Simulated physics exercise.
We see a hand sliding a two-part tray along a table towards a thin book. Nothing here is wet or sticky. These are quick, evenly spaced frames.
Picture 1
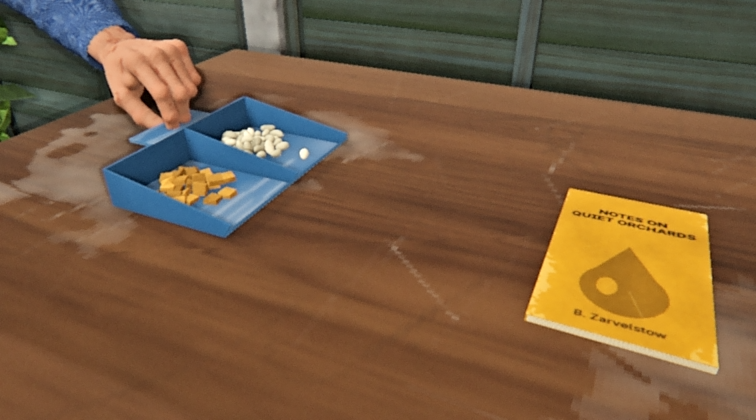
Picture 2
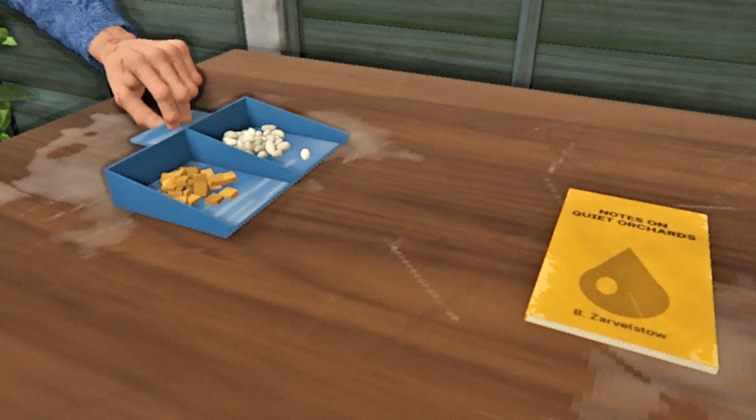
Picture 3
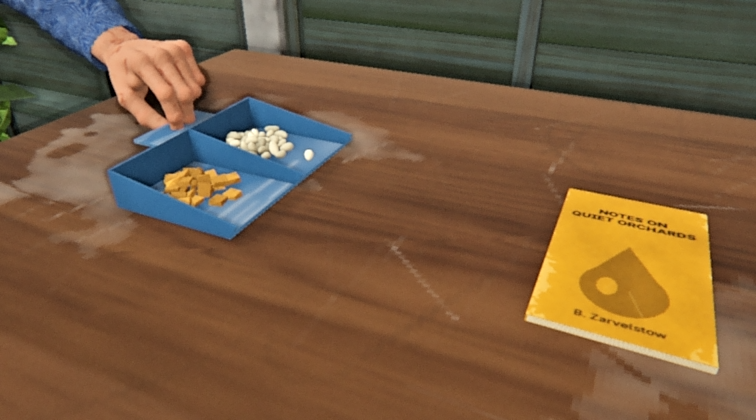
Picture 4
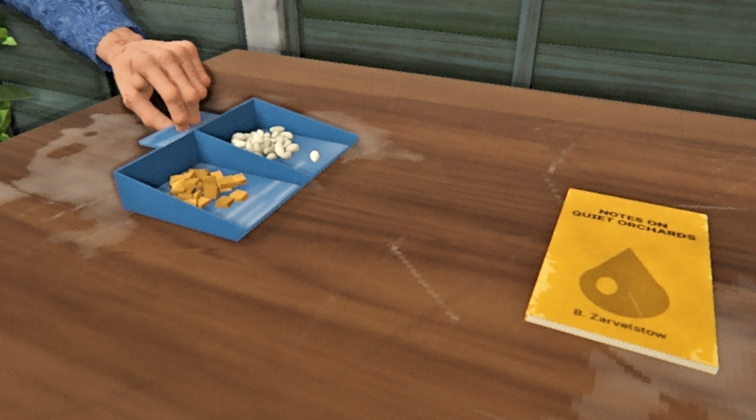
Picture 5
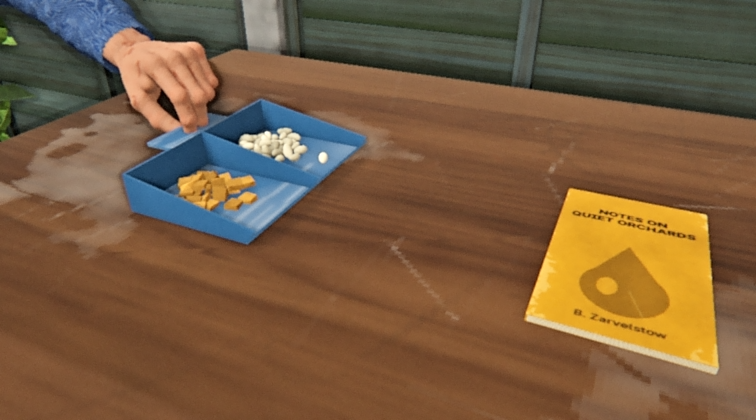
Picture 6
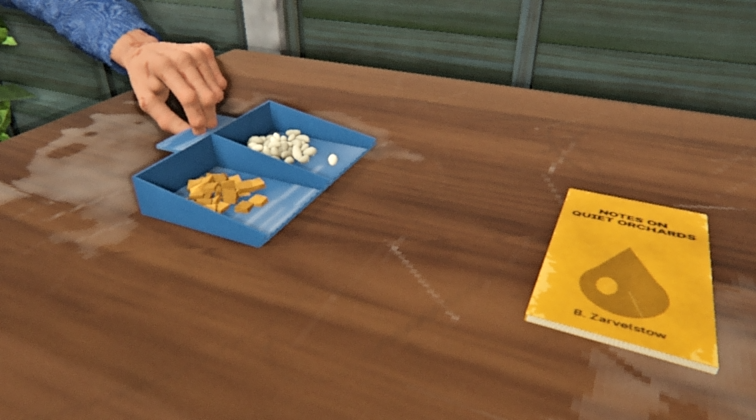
A hand slides a blue tray of orange squares and white beans slightly to the right.
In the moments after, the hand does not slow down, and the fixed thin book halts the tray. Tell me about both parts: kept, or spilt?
Here the front lot is held by the rim, and the back lot is held by the rim.
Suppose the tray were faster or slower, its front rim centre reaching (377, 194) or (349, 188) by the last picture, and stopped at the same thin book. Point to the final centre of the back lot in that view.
At about (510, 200), and at (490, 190).
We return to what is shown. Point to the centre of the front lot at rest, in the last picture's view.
Roughly at (437, 247).
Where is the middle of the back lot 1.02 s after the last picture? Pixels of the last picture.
Roughly at (471, 191).
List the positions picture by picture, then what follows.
In the first frame, front rim near (299, 176), at rest; thin book near (623, 295); front lot near (188, 187), some cereal squares; back lot near (248, 145), some white beans.
In the second frame, front rim near (300, 177), hardly any of the way covered; back lot near (249, 145).
In the third frame, front rim near (304, 178), hardly any of the way covered; front lot near (193, 188).
In the fourth frame, front rim near (310, 179), a little of the way covered; back lot near (257, 147).
In the fifth frame, front rim near (319, 181), a little of the way covered; front lot near (208, 192).
In the sixth frame, front rim near (330, 184), a little of the way covered; thin book near (623, 295); front lot near (218, 194); back lot near (274, 150).
Then, 0.46 s on from there, tray still sliding, front rim near (426, 205); front lot all inside; back lot all inside.
Then, 1.02 s on from there, tray stopped at the thin book; front lot all inside; back lot all inside.
In the end, tray stopped at the thin book; front lot all inside; back lot all inside.
